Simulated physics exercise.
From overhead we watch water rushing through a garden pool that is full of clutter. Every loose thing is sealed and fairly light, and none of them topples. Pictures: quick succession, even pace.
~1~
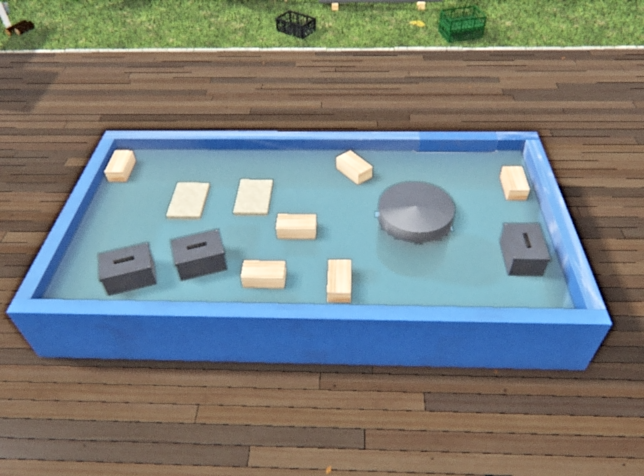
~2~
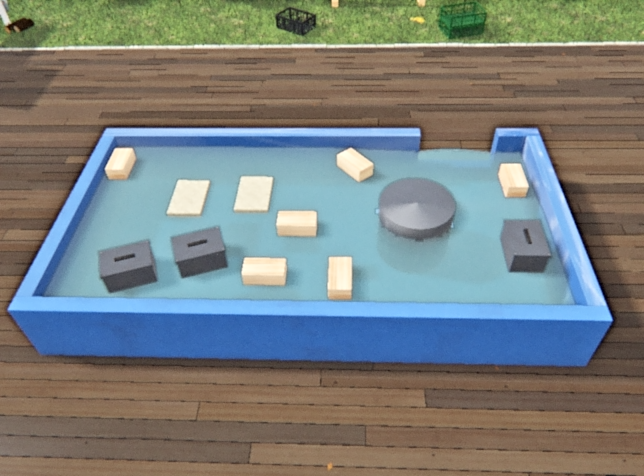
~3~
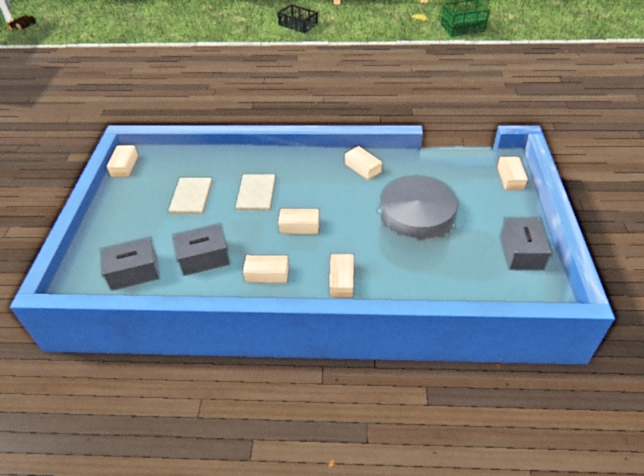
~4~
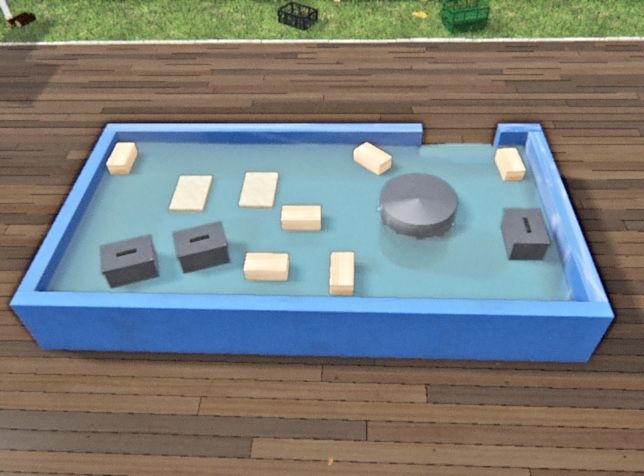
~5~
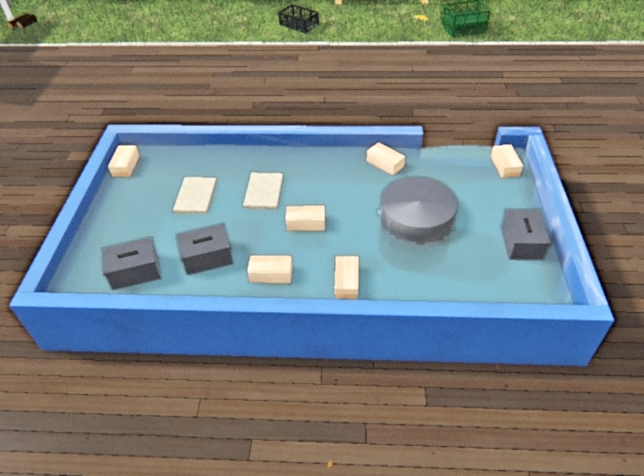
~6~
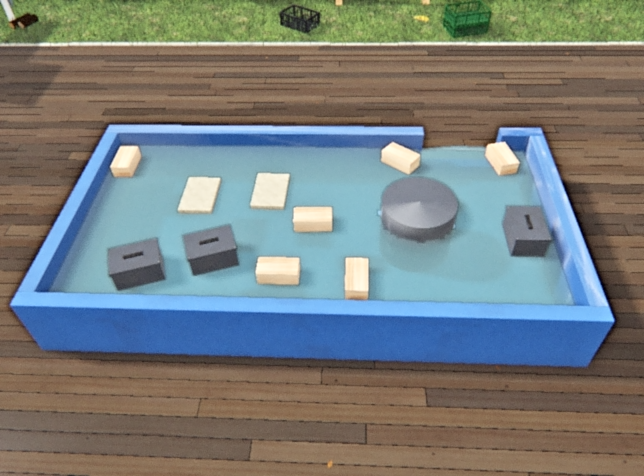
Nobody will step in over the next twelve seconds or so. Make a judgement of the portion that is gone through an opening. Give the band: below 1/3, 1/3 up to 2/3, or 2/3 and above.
The fraction that goes is likely to be smaller than a third.
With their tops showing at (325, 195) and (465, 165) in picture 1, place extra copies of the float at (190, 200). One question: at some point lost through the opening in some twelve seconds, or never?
Result, in sequence: Ends up outside; ends up outside.
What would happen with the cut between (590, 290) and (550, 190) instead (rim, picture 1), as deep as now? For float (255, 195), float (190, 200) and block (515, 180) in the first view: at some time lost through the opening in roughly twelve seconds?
Result, in listed order: Retained / retained / exited.
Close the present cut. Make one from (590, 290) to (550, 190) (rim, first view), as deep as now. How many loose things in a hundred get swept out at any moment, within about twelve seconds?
It comes to about 40 per cent of the things.
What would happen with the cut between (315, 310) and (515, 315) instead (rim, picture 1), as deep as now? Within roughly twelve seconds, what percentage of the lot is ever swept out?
I'd guess around 40 percent.
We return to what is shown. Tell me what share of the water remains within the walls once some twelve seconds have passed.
I'd put it near 70 per cent.
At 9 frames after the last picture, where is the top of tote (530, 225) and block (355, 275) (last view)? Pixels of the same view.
(518, 190) and (382, 277), approximately.
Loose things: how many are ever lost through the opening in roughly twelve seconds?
My count comes to 3.
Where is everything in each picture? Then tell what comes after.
A block at (354, 162), afloat; a block at (516, 178), afloat; 0 of 11 have shifted, in the first picture.
A block at (355, 160), afloat; a block at (515, 175) floats; 0 of 11 have shifted, in the second picture.
A block at (363, 158) floats, close to its start; a block at (514, 168) floats, close to its start; 2 of 11 have shifted, in the third picture.
A block at (373, 154) floats, close to its start; a block at (511, 160), afloat, close to its start; 3 of 11 have shifted, in the fourth picture.
A block at (386, 154), afloat, close to its start; a block at (508, 156), afloat, close to its start; 5 of 11 have shifted, in the fifth picture.
A block at (401, 153), afloat, a stride from its start; a block at (503, 154) floats, a stride from its start; 9 of 11 have shifted, in the sixth picture.
A moment on, 0 of 11 are out; 11 afloat.
Next, 2 of 11 are out; 9 afloat.
Later, 2 of 11 are out; 9 afloat.
In the end, 3 of 11 are out; 8 afloat.
